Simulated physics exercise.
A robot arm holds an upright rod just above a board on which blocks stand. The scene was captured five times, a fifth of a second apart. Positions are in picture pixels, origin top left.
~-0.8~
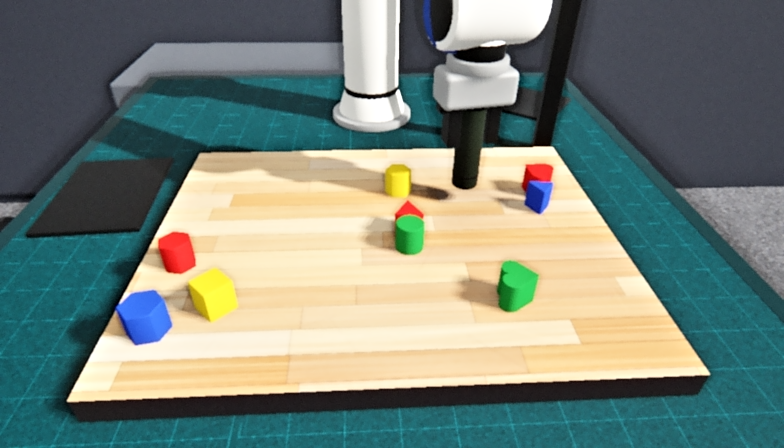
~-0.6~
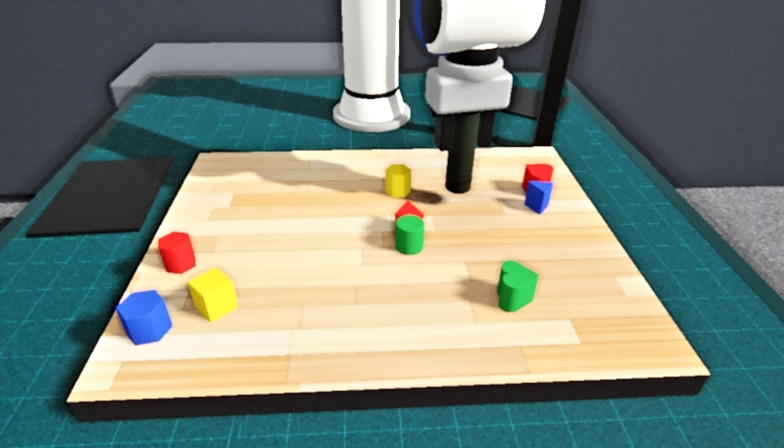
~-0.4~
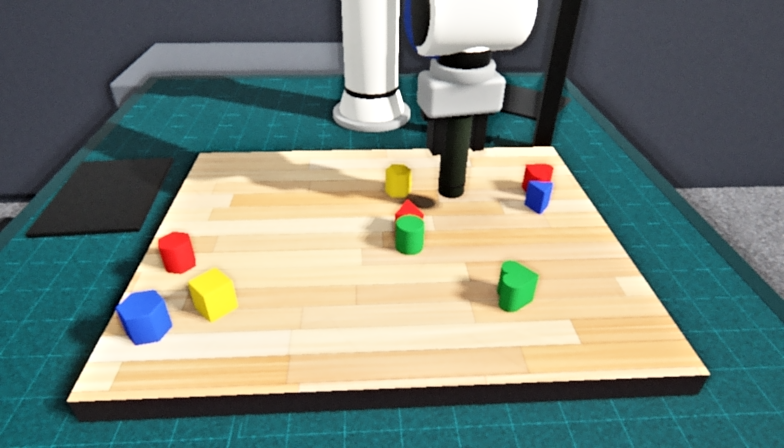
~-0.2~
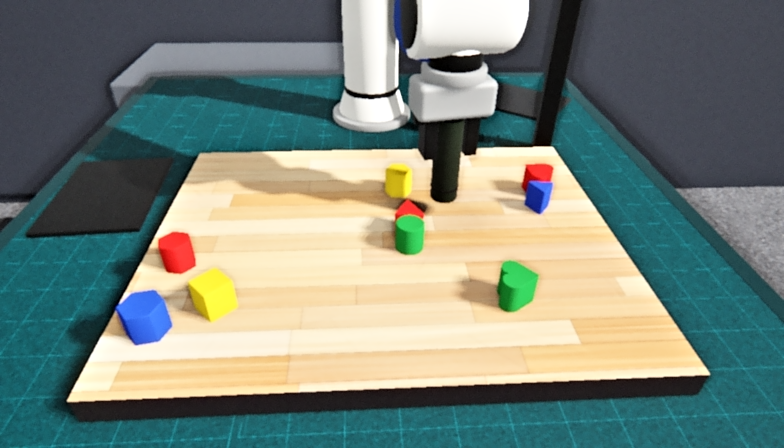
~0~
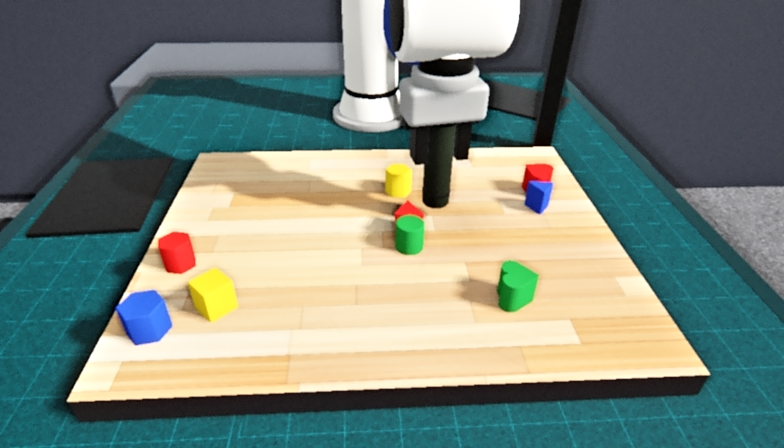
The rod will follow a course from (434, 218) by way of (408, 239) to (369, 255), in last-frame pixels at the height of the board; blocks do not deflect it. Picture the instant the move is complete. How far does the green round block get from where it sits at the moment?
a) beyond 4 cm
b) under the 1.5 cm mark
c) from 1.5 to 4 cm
The answer is a.
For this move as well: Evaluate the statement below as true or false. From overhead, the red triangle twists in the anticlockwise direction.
The claim does not hold.
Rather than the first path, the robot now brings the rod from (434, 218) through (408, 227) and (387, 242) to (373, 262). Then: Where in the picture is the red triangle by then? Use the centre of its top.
Around pixel (357, 250).
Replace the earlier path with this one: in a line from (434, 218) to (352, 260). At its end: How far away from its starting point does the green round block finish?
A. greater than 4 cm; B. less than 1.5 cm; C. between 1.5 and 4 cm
C - between 1.5 and 4 cm.
On the path given first. One third of the way, rod at (418, 216); red triangle at (397, 213); green round block at (407, 227).
Two thirds of the way, rod at (395, 229); red triangle at (372, 224); green round block at (397, 239).
At the end, rod at (368, 238); yellow six-sided block not moved; red triangle at (343, 229), turned 50° clockwise; green round block at (391, 244).
